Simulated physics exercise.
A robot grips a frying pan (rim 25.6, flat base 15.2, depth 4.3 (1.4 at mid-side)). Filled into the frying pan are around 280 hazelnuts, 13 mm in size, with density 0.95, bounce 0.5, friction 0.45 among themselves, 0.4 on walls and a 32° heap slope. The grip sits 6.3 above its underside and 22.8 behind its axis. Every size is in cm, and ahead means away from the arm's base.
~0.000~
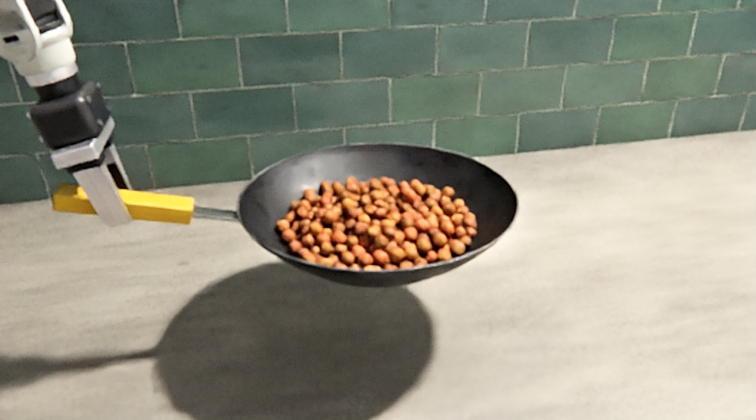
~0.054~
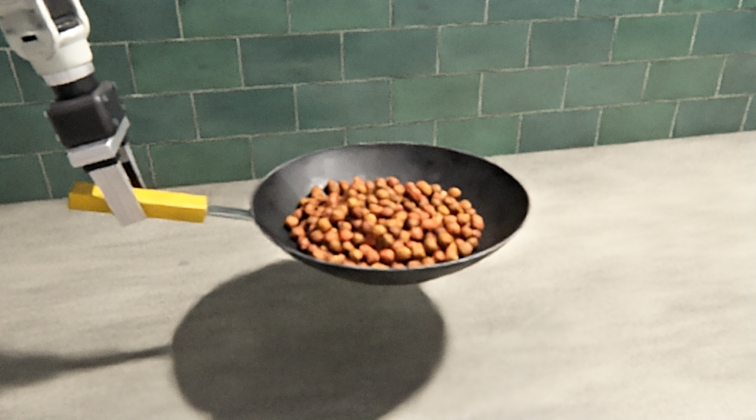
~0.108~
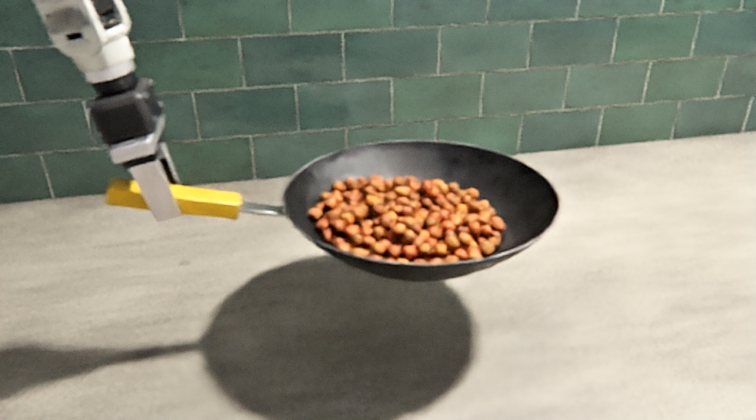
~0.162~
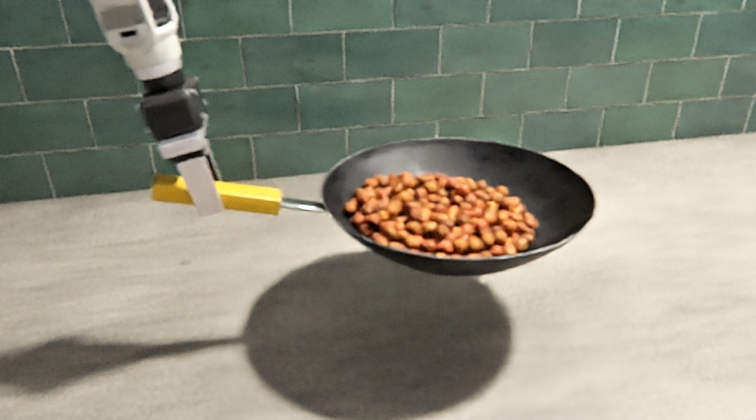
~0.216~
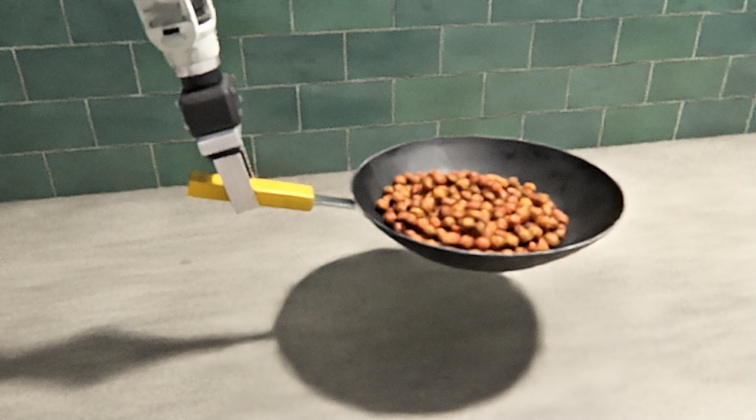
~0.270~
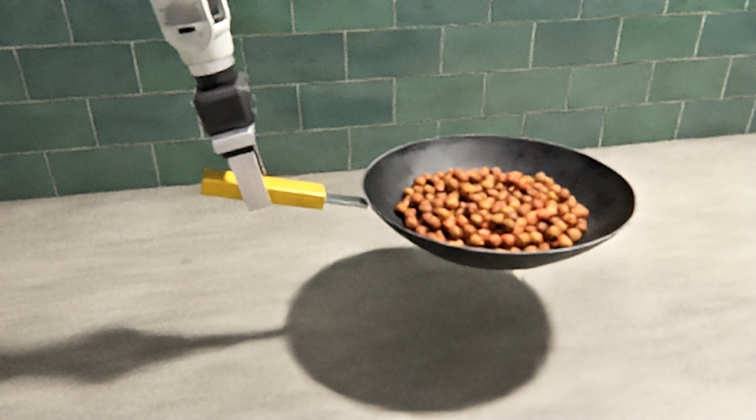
In the video, a robotic arm grips the yellow handle of a dark frying pan filled with hazelnuts and carries it rightward above a pale countertop, while the nuts shift slightly inside and the pan's shadow moves along below.
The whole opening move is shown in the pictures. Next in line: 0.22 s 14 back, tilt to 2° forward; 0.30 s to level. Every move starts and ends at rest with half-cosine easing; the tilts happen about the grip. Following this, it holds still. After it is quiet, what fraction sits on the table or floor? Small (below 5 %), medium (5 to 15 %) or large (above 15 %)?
Medium.
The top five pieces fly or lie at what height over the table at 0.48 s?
Roughly 16 cm above the table.
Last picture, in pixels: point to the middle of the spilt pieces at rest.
Pixel estimate: About (432, 312).
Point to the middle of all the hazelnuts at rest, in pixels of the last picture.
The middle of all the pieces at rest is around (344, 229).
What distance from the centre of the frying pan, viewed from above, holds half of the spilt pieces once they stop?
Some 12 cm.
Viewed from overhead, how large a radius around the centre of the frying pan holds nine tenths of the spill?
20 cm.
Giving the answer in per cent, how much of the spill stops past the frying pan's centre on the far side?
Roughly 100 %.
By 0.48 s, tilted 2° forward, highest piece 16 above the table; 253 in the frying pan, 23 in flight or on a rim.
By 0.69 s, level, highest piece 14 above the table; 255 in the frying pan, 6 on the table or floor, 15 in flight or on a rim.
By 0.99 s, level, highest piece 14 above the table; 255 in the frying pan, 21 on the table or floor.
By 2.04 s, level, highest piece 14 above the table; 255 in the frying pan, 21 on the table or floor.
Final count, 255 in the frying pan, 21 on the table or floor. That is 8 % on the table or floor.
